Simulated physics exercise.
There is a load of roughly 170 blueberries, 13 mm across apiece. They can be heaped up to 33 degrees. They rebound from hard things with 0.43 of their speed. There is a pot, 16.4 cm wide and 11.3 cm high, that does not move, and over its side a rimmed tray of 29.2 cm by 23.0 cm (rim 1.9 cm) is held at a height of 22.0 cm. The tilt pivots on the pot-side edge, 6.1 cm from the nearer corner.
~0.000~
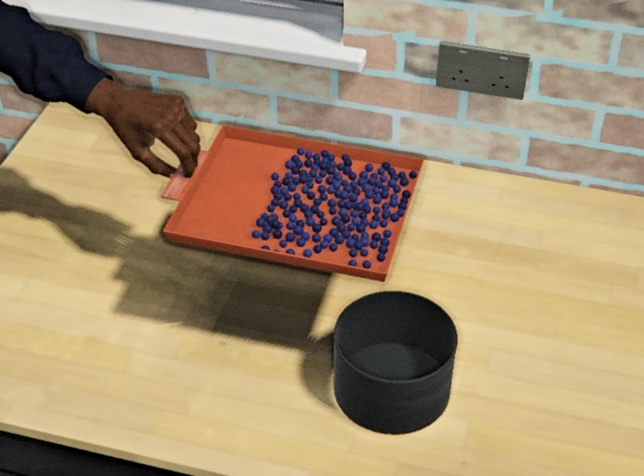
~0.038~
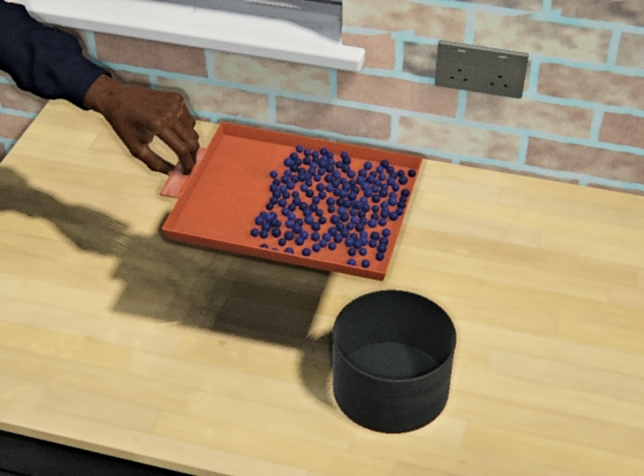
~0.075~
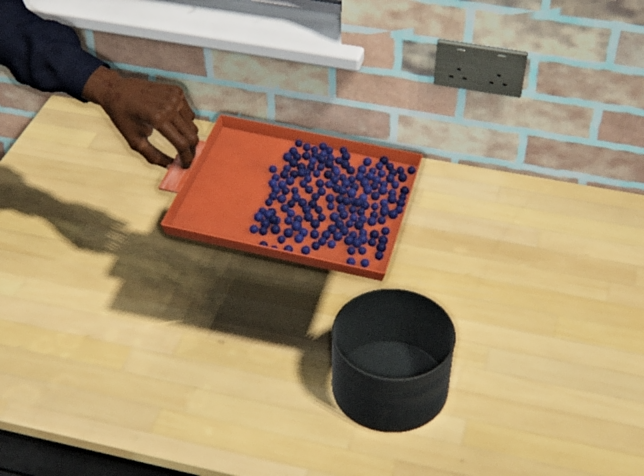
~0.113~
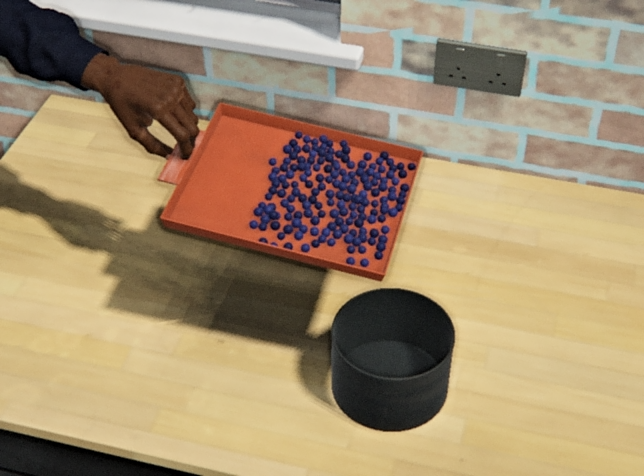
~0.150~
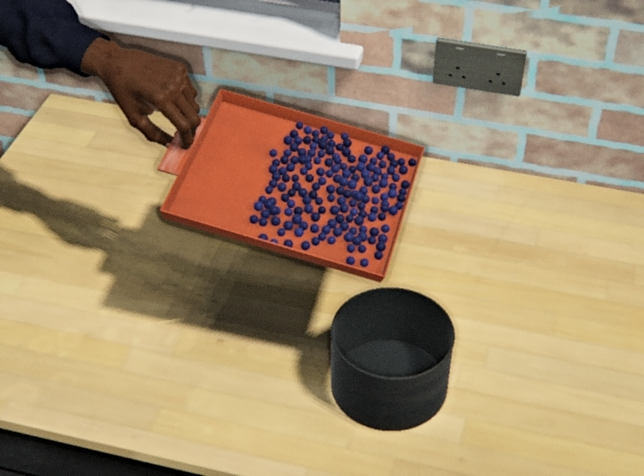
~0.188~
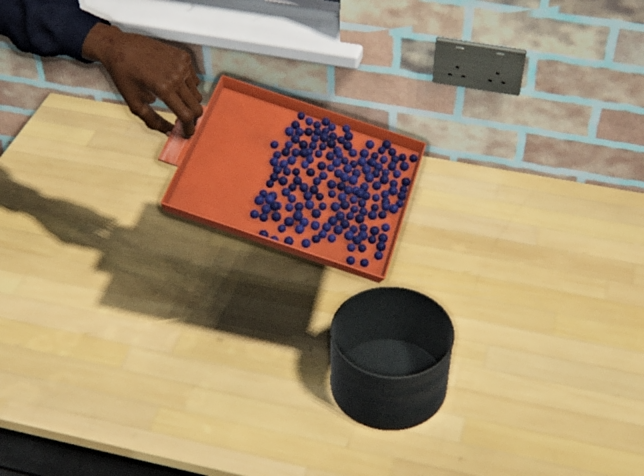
A dark-skinned hand in a navy sleeve grips the left handle of a rimmed orange-red tray above a pale wooden worktop, seen from above at an angle, with a brick wall and grey socket behind. Small dark blue berries cover the tray's right side, and a black pot stands below at right. The hand slowly, then more noticeably, raises the tray's left side, while the berries stay clustered and the pot stays still.
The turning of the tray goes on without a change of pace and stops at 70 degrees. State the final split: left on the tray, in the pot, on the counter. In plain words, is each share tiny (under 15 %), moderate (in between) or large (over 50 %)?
In the end tray: Above half; pot: Scant; counter: Scant.
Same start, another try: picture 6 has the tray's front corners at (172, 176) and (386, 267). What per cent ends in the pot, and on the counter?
Pot: 0, counter: 0.
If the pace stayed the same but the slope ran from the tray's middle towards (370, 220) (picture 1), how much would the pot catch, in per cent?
About 0 per cent.
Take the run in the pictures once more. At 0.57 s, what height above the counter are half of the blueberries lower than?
I'd say near 30 cm.
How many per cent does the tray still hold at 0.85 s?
Some 95 per cent of the load.
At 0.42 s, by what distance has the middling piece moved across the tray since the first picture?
It has moved some 3 cm from its start.
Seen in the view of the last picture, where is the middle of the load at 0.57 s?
The load's centre is near (371, 200) at that time.
After 0.42 s, tilt 44 degrees; the tray holds 100 %, the pot 0 %.
After 0.57 s, tilt 62 degrees; the tray holds 100 %, the pot 0 %.
Then, at 0.85 s, tilt 70 degrees; the tray holds 95 %, the pot 5 %.
By 1.6 s all is still; tray 95 %, pot 5 %, counter 0 %.
